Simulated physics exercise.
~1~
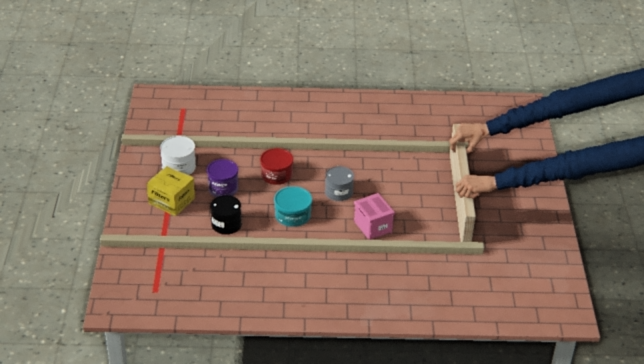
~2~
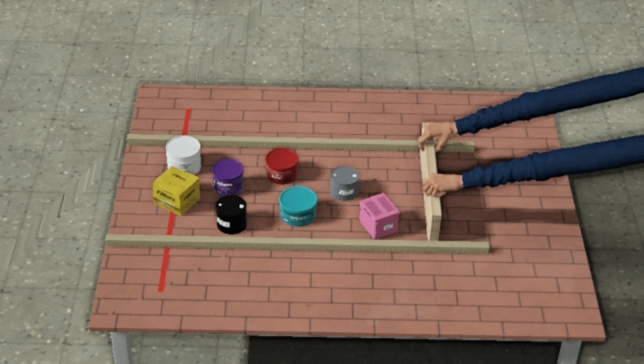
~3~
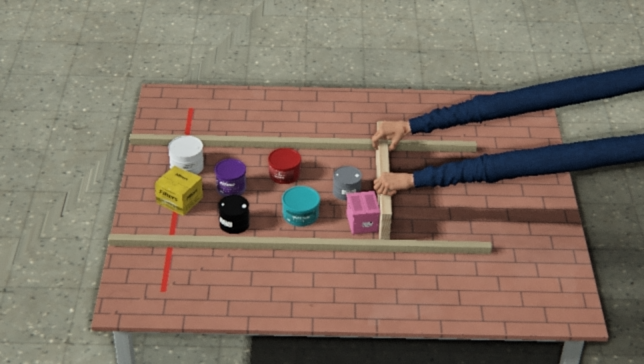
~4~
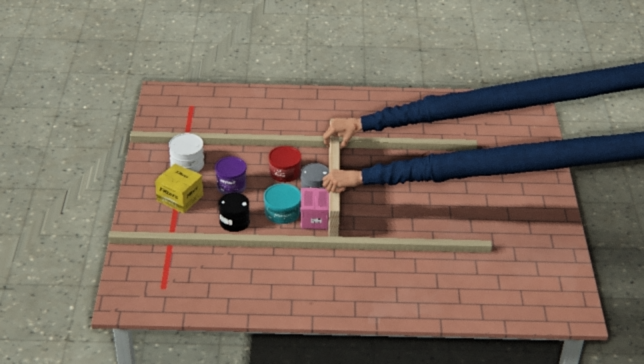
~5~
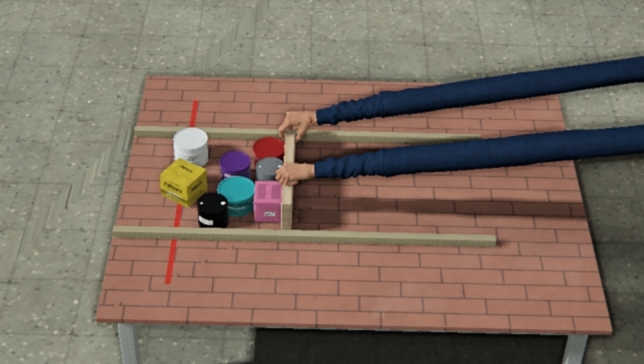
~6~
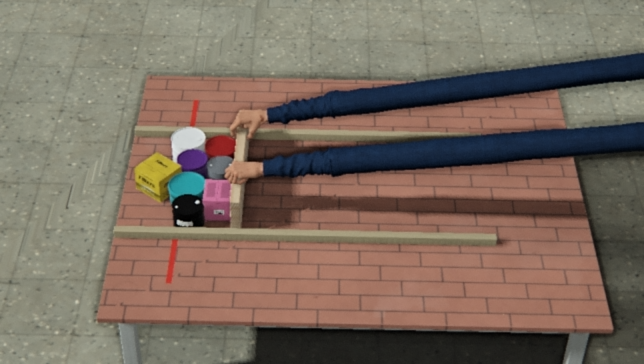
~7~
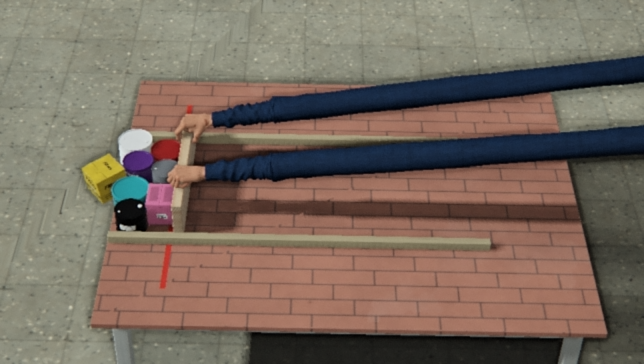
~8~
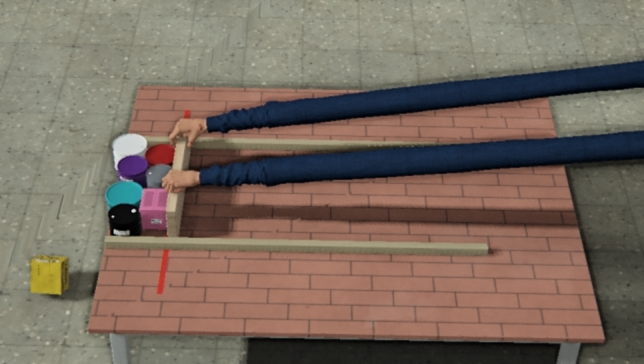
The clip shows two hands pushing a wooden plank leftward between two rails on a brick-patterned table, gathering scattered colourful containers and sweeping them toward the left edge, until the plank stops at the red line and the yellow box falls to the ground while the others stay on.
